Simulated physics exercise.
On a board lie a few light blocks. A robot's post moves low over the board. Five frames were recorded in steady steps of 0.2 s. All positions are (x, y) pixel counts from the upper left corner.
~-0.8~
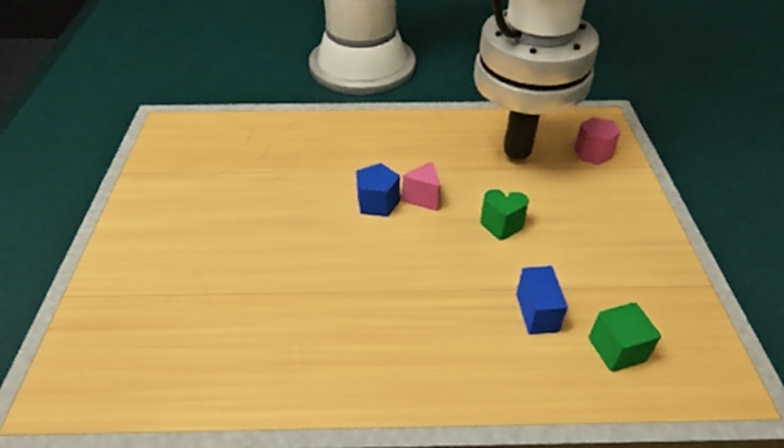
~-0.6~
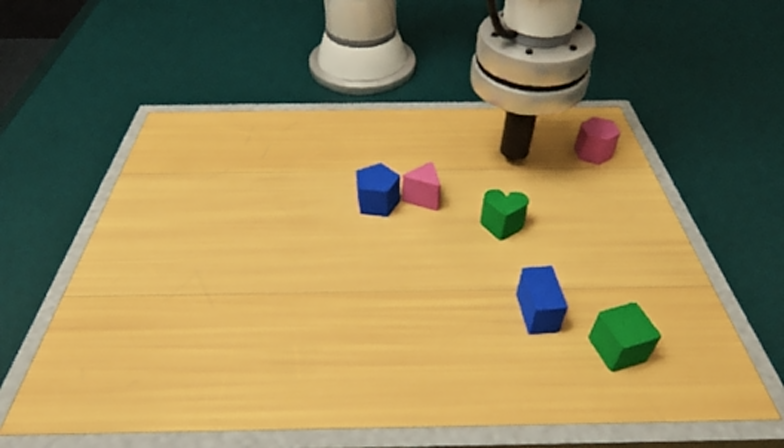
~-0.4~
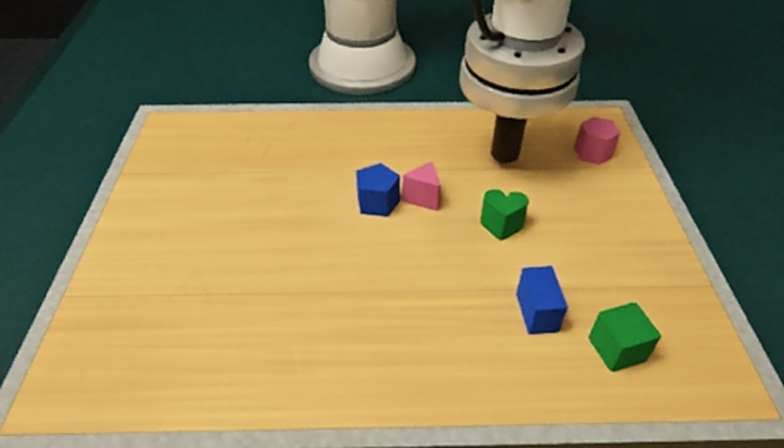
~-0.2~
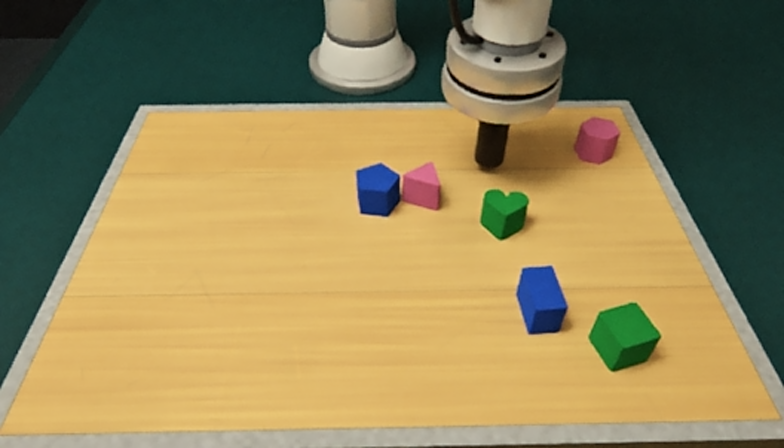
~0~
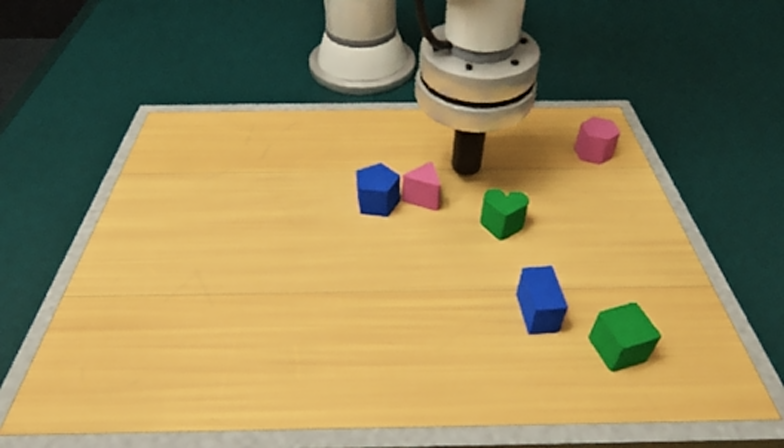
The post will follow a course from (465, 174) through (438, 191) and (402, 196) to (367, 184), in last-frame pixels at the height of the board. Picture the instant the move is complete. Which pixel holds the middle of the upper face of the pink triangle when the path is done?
Its top centre is at about (396, 191).
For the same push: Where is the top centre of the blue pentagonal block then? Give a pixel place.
It is at (344, 177).
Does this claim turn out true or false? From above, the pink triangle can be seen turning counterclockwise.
This is true.
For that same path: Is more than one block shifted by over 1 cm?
In short: Yes.
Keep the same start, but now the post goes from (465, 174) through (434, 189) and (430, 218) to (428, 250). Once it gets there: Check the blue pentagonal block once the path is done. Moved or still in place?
That block stays.
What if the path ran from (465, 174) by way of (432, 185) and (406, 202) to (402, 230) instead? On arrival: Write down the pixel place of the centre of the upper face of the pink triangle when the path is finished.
If I read the scene right, the answer is (413, 225).
What follows on the original path. One third of the way, post (438, 184); pink triangle (418, 178), turned 20° anticlockwise.
Two thirds of the way, post (401, 189); blue pentagonal block (363, 177), turned 10° anticlockwise; pink triangle (397, 191), turned 45° anticlockwise.
At the end, post (367, 177); blue pentagonal block (344, 177), turned 70° anticlockwise; pink triangle (396, 191), turned 50° anticlockwise; green heart block not moved.
